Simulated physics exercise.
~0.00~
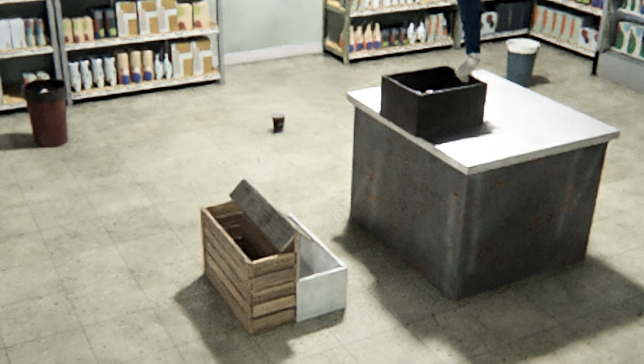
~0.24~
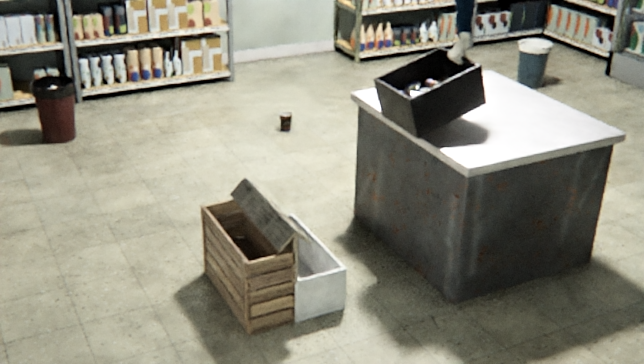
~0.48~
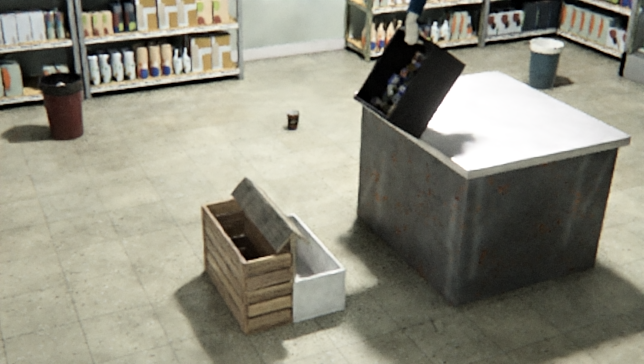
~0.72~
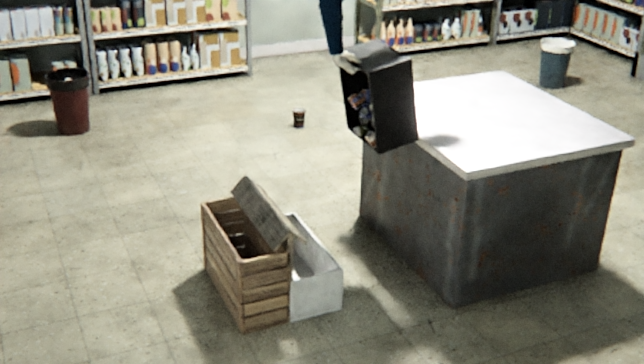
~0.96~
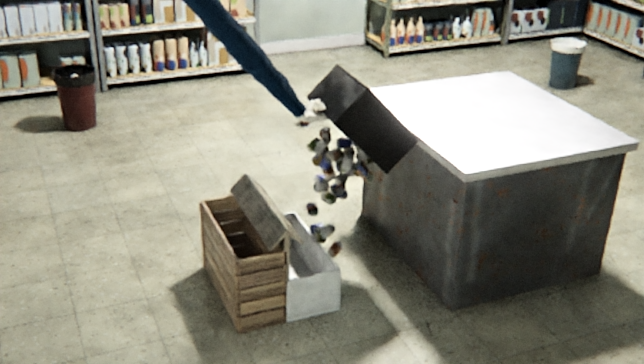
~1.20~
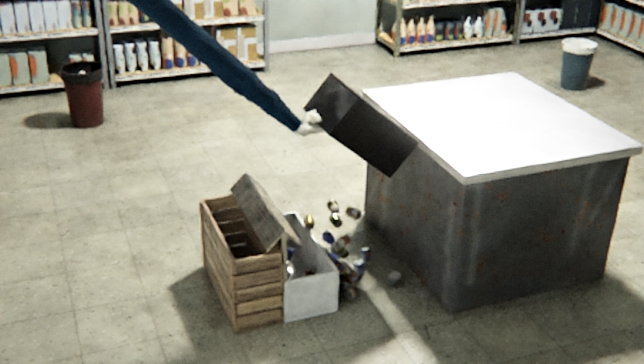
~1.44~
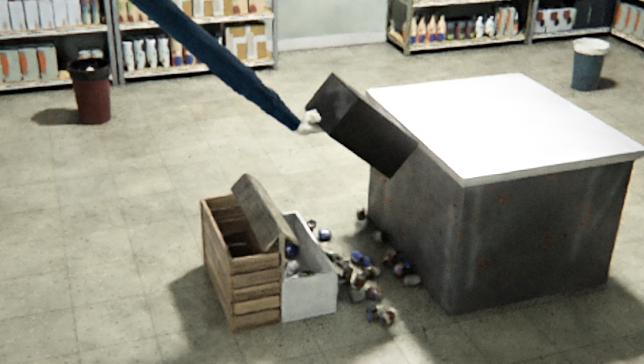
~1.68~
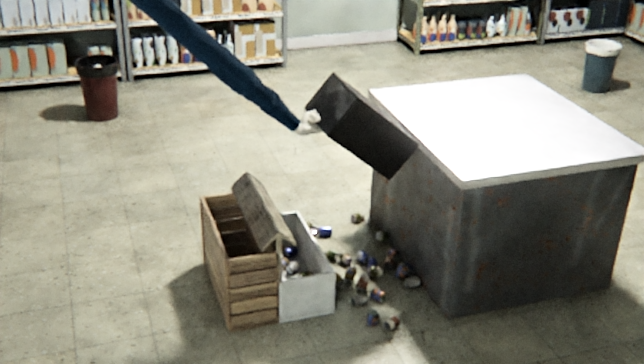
In a shop with stocked shelves along the back, seen from above at an angle, a black crate sits on a white-topped grey bench at right. On the tiled floor to its left stand a white tub and a slatted wooden box, with a sloping grey ridge over the wall between them. A blue-sleeved arm tips the crate leftward over the bench's edge until its mouth points down. Small cans pour out in a cluster, some dropping into the white tub, while more strike the floor between tub and bench. The crate stays tilted, with most cans scattered on the floor, some in the tub and none in the wooden box.
